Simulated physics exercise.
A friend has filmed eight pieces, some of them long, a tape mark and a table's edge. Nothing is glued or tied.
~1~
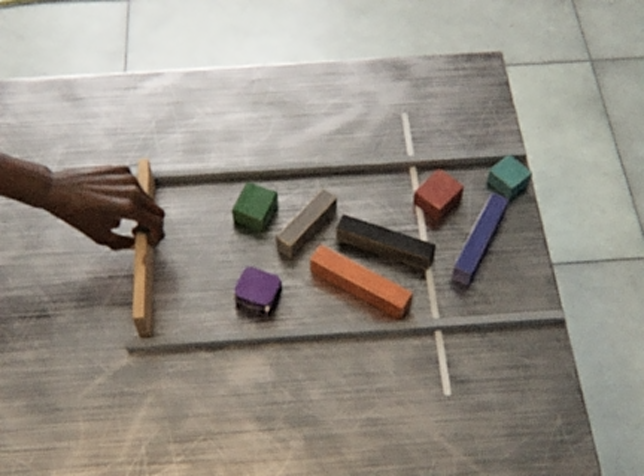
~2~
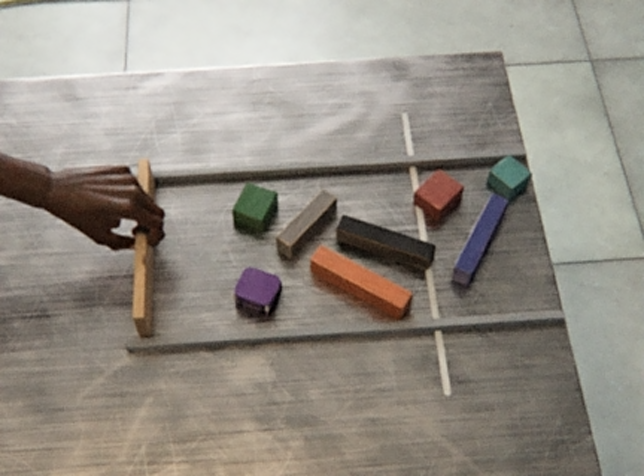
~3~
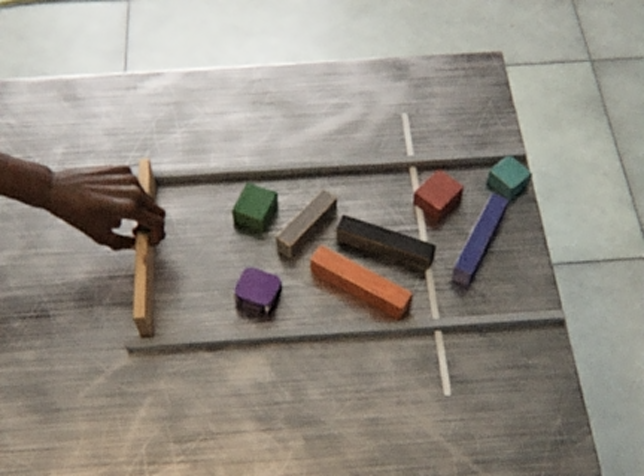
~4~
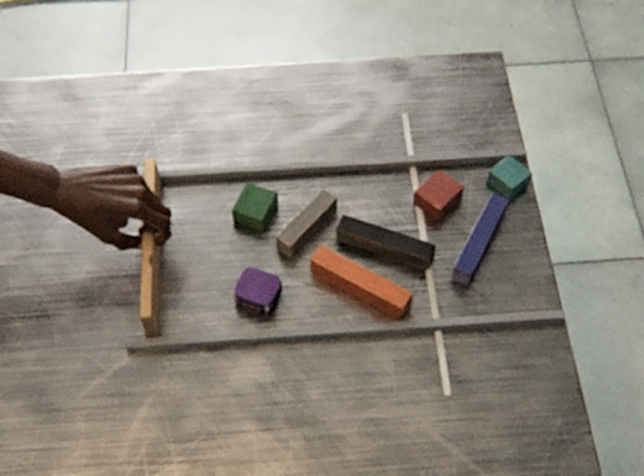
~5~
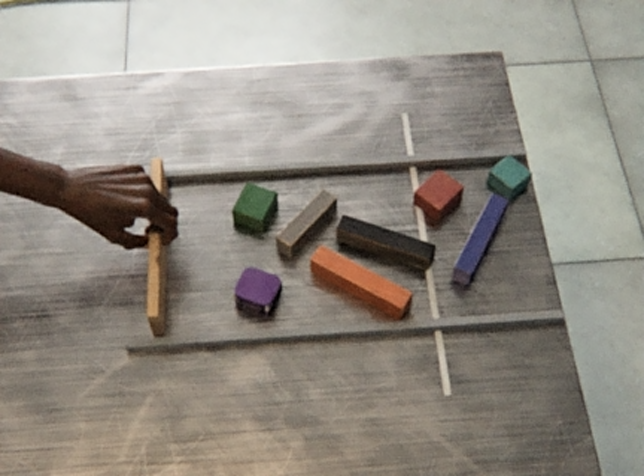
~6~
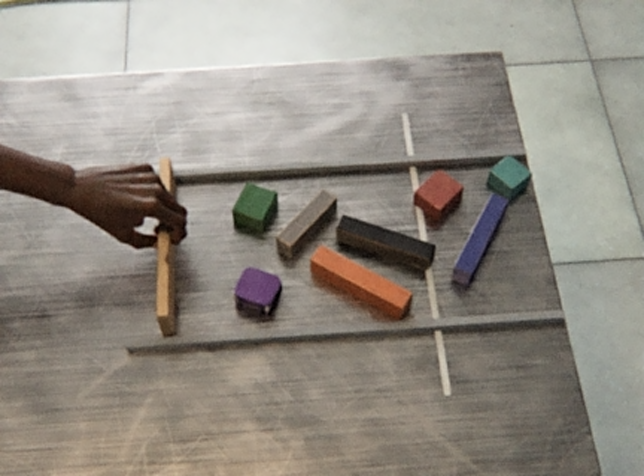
On a grey tabletop, a hand slides a wooden board slightly right toward scattered coloured blocks.
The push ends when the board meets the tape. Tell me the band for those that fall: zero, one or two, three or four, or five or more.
As it turns out, the number that fall off is zero.
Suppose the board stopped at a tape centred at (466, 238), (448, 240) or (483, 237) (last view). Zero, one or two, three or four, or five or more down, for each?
The falls would be just one or two; one or two; three or four.
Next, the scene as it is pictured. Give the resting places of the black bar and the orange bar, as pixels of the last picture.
The black bar at (494, 250), the orange bar at (481, 267).
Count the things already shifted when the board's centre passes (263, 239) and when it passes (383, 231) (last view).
The counts are 2 and 7.
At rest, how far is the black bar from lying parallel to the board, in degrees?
Roughly 15° out of line.
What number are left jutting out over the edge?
It comes to 1.
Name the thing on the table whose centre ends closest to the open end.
The turquoise block ends nearest.
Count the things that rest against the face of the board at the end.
It touches 3.
Soon after, none off yet; turquoise block at rest near (509, 177); blue bar at rest near (480, 239); red block at rest near (438, 195).
In the end, the number that fall off is zero.
